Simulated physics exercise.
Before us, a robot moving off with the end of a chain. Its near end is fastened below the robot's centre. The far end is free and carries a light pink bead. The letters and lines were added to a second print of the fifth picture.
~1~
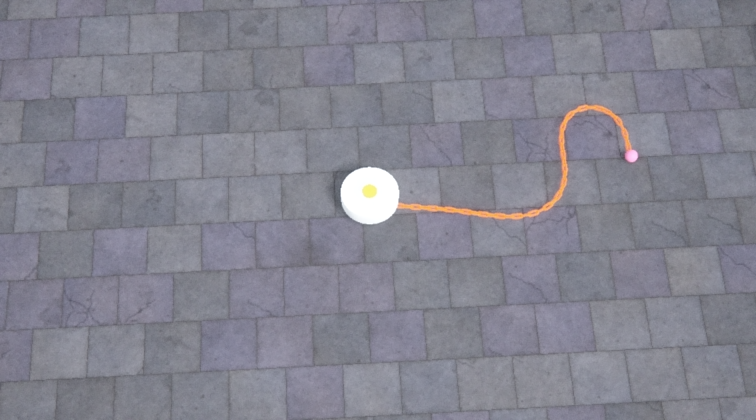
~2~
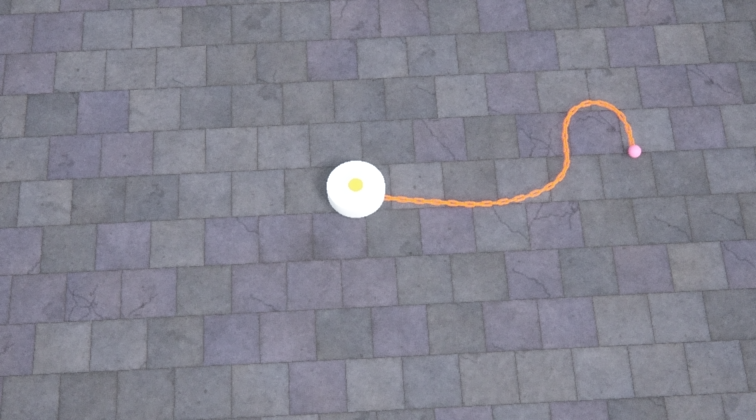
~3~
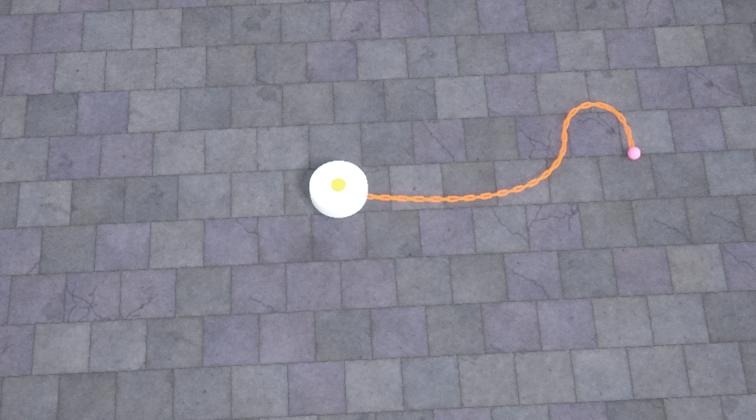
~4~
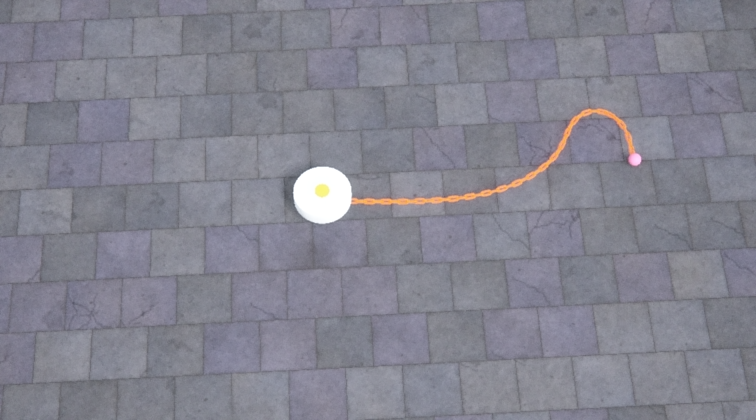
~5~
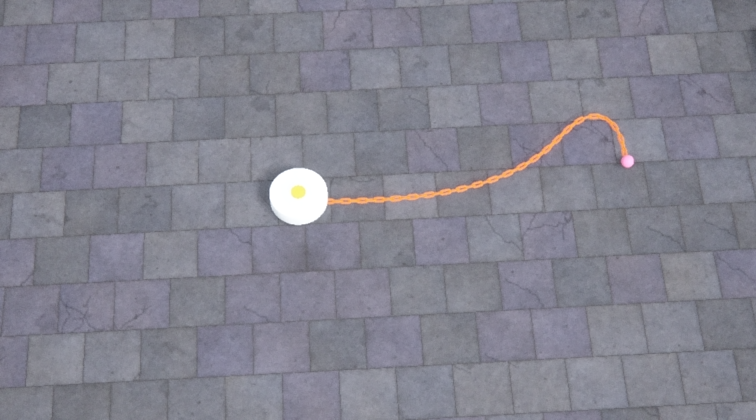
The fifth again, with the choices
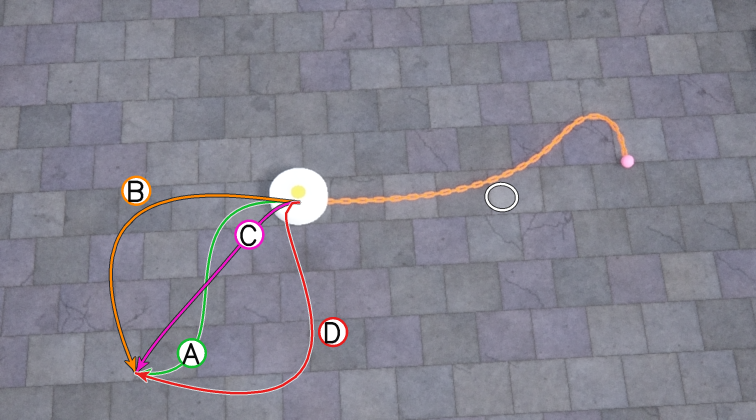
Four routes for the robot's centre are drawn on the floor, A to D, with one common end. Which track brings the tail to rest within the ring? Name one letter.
D is the one.
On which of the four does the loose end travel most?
That is B.
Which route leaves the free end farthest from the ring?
Route B.
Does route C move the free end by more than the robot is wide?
On that route, yes.
On the marked copy, A from (299, 202) via (207, 274) to (138, 373); B from (299, 202) via (135, 217) to (135, 371); C from (299, 202) via (214, 276) to (137, 371); D from (299, 202) via (308, 359) to (136, 373); the ring at (502, 197).
Taking D. A third of the way, robot (310, 306), middle of the chain (458, 184), free end (627, 161).
Two thirds of the way, robot (232, 389), middle of the chain (404, 271), free end (556, 161).
When it is over, robot (134, 369), middle of the chain (340, 301), free end (502, 195); the free end is on the ring.
As for the rest, A leaves the free end at (486, 169); B leaves the free end at (458, 165); C leaves the free end at (487, 172).
